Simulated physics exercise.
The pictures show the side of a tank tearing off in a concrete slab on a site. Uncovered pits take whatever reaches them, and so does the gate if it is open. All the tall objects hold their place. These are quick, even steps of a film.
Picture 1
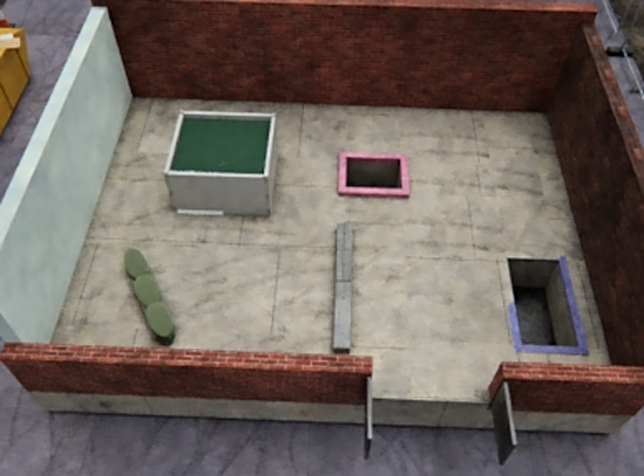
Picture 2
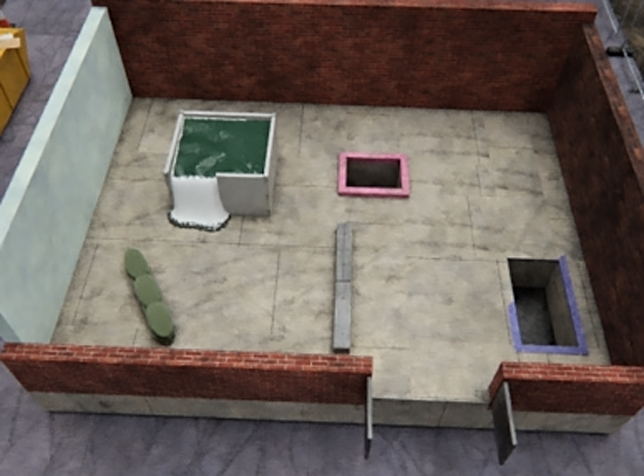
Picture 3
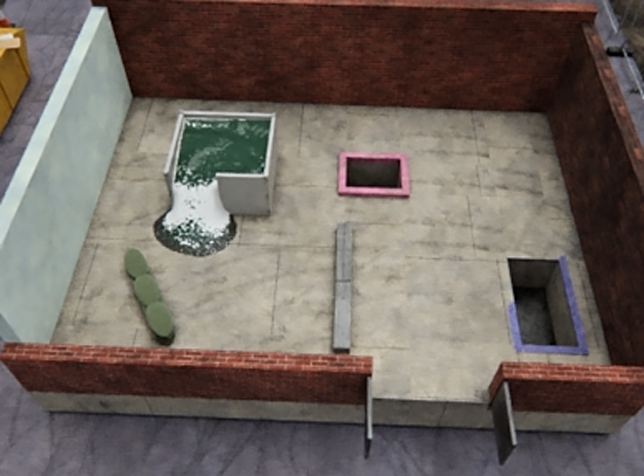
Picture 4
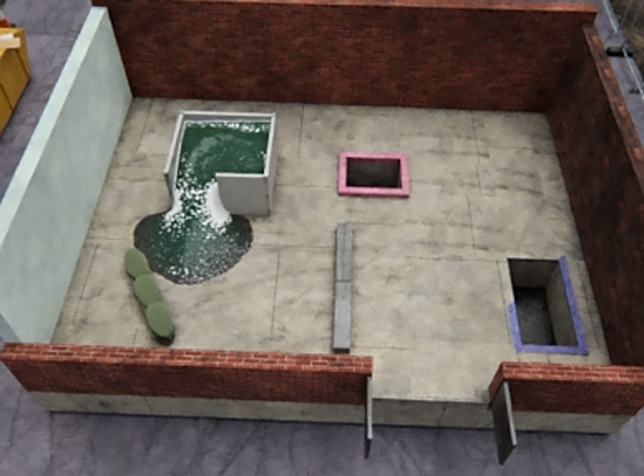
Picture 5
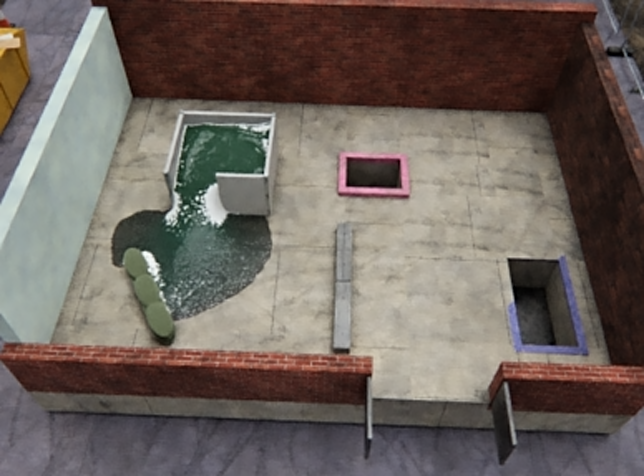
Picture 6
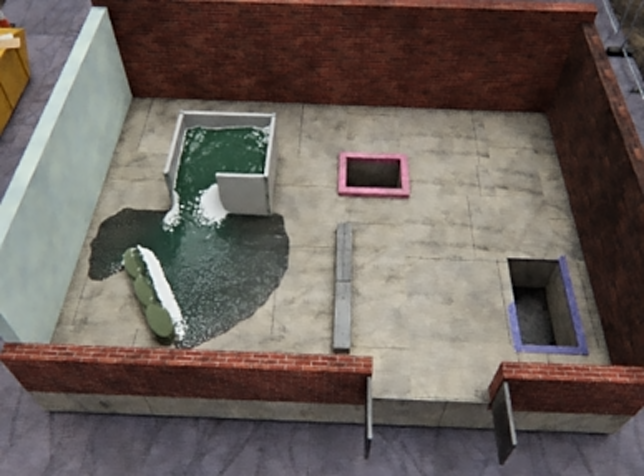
Green water burst through the front of a square tank, foamed white across the concrete floor, then spread outward in a dark, widening pool and washed up against the row of rounded green shapes.
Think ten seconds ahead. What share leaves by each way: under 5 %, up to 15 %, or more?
In the end: The gate takes from 5 to 15 %; the blue pit takes above 15 %; the pink pit takes not even 5 %.
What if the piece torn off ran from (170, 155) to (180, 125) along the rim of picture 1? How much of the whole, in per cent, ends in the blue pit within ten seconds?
Roughly, in per cent: Blue 6.
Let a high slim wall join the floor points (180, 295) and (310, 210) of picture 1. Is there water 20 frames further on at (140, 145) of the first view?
Verdict: Covered.
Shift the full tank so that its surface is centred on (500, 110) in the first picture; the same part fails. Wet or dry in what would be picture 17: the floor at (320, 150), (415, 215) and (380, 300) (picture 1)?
In turn: Not flooded, wet, under water.
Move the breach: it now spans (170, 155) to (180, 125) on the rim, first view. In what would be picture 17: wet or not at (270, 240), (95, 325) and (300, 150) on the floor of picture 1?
As listed: Dry, covered, clear.
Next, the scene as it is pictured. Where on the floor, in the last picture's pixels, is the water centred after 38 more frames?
At about (241, 261).
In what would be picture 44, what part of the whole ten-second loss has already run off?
Roughly 65 per cent.
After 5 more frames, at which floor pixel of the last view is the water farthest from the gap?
Close to (318, 379).
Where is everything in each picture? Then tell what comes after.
The water tank at (223, 146) is whole and still, in the first picture.
Water pours out at (197, 196) and has run to (223, 223), in the second picture.
The front is at (207, 251), out from the gap at (198, 199), in the third picture.
Water pours out at (198, 200) and has run to (198, 279), in the fourth picture.
Water pours out at (198, 200) and has run to (172, 314), in the fifth picture.
Water pours out at (198, 200) and has run to (190, 343), in the sixth picture.
A moment on, water covers 20 % of the floor; the gate 0 %, the blue pit 0 %, the pink pit 0 %.
Next, water covers 25 % of the floor; the gate 0 %, the blue pit 0 %, the pink pit 0 %.
Then, water covers 45 % of the floor; the gate 3 %, the blue pit 2 %, the pink pit 0 %.
Later, water covers 60 % of the floor; the gate 7 %, the blue pit 10 %, the pink pit 0 %.
In the end, water covers 65 % of the floor; the gate 9 %, the blue pit 18 %, the pink pit 0 %.
